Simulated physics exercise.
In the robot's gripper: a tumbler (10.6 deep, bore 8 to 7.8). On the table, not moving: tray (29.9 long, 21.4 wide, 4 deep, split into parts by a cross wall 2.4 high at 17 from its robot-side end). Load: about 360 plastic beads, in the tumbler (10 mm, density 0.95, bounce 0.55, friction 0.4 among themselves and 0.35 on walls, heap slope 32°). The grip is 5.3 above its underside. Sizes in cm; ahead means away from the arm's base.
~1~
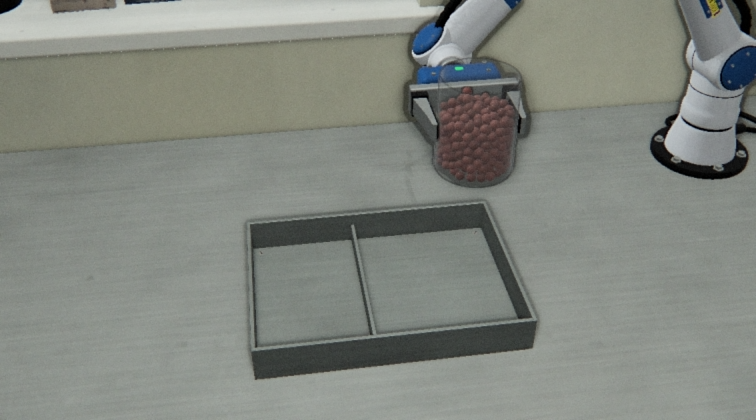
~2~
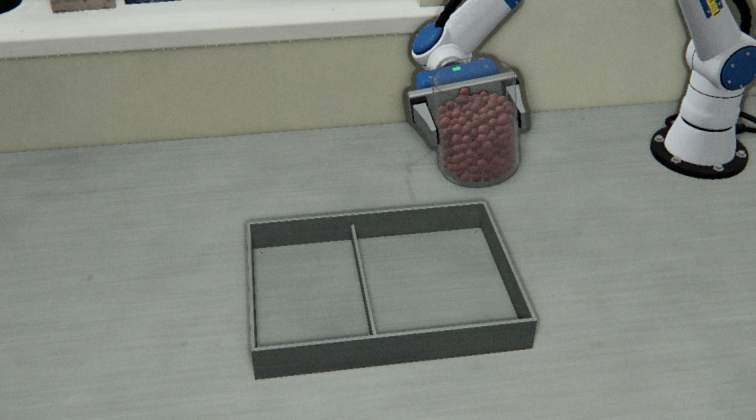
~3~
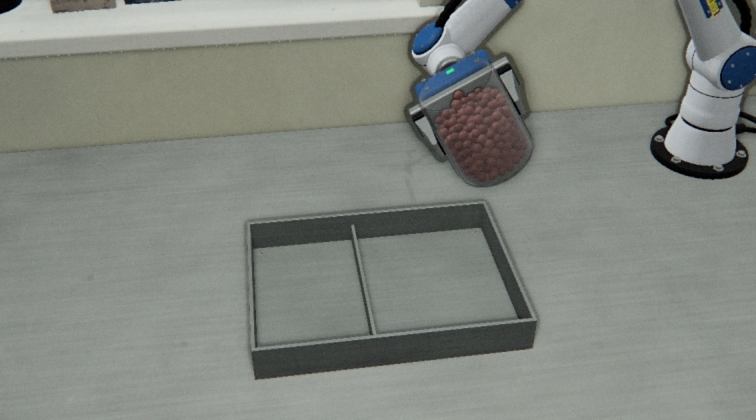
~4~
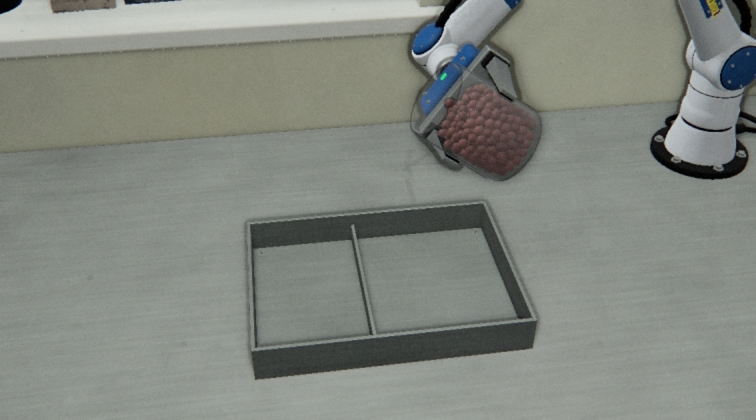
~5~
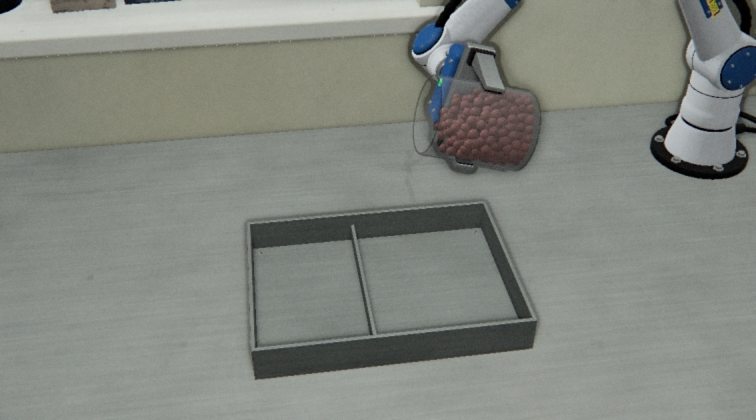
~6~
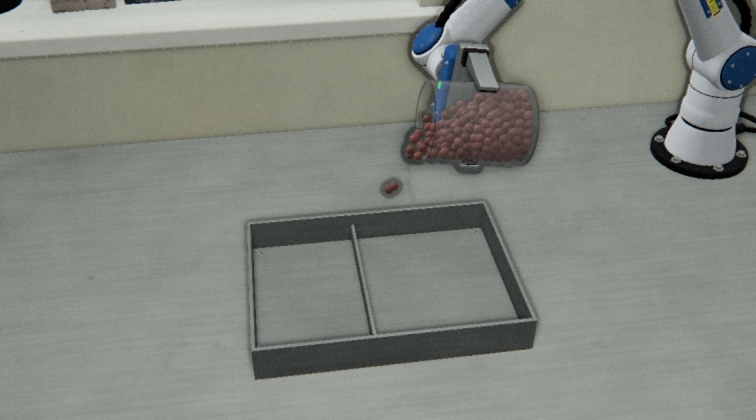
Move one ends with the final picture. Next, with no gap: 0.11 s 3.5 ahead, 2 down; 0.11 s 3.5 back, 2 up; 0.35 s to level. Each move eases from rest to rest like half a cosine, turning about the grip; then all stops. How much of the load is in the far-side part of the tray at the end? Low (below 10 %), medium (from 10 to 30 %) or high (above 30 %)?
Share in the far-side part of the tray: Medium (from 10 to 30 %).
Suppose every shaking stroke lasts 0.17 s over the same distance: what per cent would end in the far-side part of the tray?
In that case some 5 per cent.
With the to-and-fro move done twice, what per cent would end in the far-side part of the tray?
It would be near 25 per cent.
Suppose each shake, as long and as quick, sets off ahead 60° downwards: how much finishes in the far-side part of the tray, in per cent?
About 5 per cent.
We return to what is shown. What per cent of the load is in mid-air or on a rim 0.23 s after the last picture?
Roughly 10 per cent.
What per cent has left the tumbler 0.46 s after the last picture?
Some 25 per cent.
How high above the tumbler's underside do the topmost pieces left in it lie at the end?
About 7.0 cm.
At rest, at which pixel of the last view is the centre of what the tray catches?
Near (344, 296).
Then, 0.23 s on, tilted 82° forward, highest piece 24 above the table; 312 in the tumbler, 6 in the far-side part, 2 in the robot-side part, 37 in flight or on a rim.
Then, 0.46 s on, tilted 20° forward, highest piece 27 above the table; 267 in the tumbler, 49 in the far-side part, 34 in the robot-side part, 7 in flight or on a rim.
Then, 0.77 s on, level, highest piece 25 above the table; 267 in the tumbler, 49 in the far-side part, 38 in the robot-side part, 3 on the table or floor.
Then, 1.82 s on, level, highest piece 25 above the table; 267 in the tumbler, 49 in the far-side part, 38 in the robot-side part, 3 on the table or floor.
In the end, 267 in the tumbler, 49 in the far-side part, 38 in the robot-side part, 3 on the table or floor. That is 14 % in the far-side part of the tray.
